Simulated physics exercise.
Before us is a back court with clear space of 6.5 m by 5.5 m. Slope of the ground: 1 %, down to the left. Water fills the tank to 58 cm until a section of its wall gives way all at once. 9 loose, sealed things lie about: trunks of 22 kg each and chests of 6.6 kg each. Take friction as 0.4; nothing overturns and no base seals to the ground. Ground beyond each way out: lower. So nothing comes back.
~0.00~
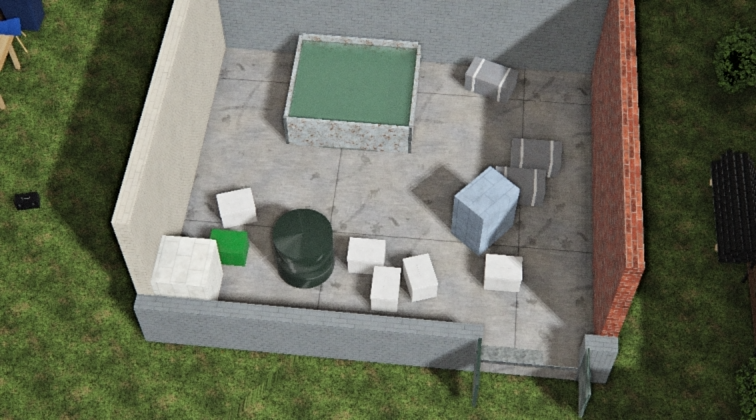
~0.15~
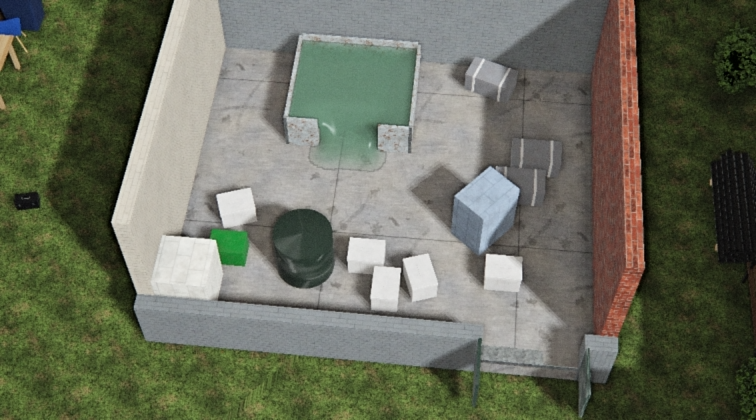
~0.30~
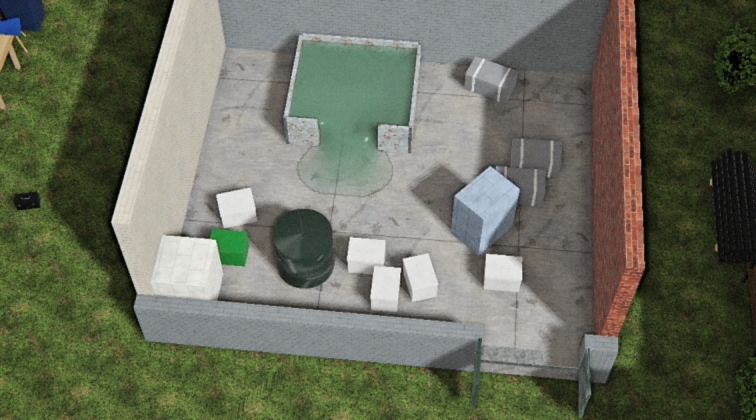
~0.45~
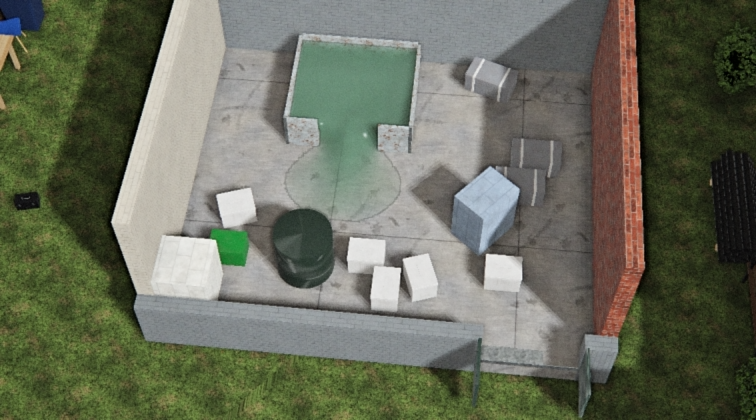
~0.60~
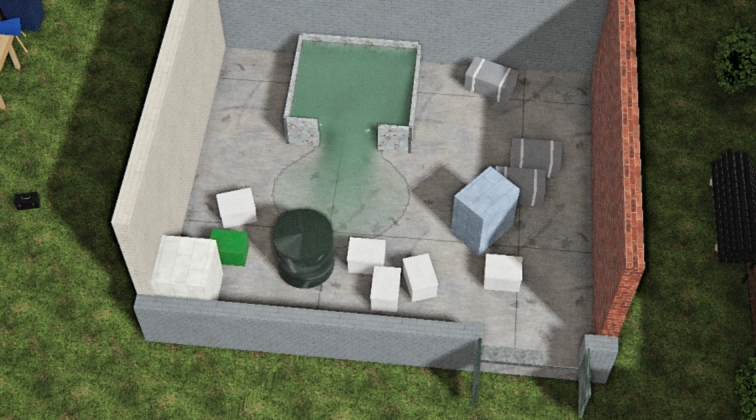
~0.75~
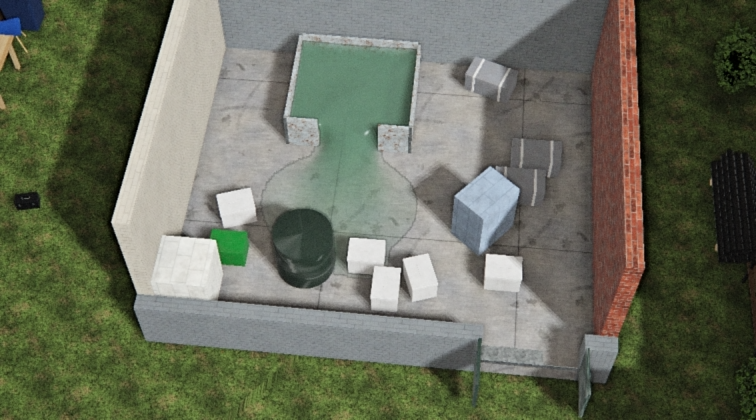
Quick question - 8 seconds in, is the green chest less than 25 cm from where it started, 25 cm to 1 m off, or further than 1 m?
It is further than 1 m off.
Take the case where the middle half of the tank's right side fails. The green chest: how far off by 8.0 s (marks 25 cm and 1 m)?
What happens next is that the green chest does not really budge.
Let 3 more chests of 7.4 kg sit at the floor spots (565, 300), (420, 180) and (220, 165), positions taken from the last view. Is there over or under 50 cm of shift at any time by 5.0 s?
Order as asked - farther, not as far, farther.
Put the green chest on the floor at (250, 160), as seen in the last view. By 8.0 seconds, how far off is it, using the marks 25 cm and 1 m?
Put there, it wanders off a long way.
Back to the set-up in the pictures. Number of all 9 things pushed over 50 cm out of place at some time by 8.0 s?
Count: 6.
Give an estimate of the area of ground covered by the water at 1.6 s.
My estimate is roughly 14 m2.
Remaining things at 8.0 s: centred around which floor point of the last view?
About (447, 171).
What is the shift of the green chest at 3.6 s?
I'd put it at around 140 cm.
After 1.6 s the green chest is near (192, 244), 0.5 m from its start, aground; 0 of 9 are out; 1 afloat.
After 3.6 s the green chest is near (222, 163), 1.5 m from its start, afloat; 0 of 9 are out; 4 afloat.
After 5.6 s the green chest is near (278, 53), 3.9 m from its start, afloat; 0 of 9 are out; 3 afloat.
After 8.0 s the green chest is near (284, 44), 4.1 m from its start, afloat; 0 of 9 are out; 6 afloat.
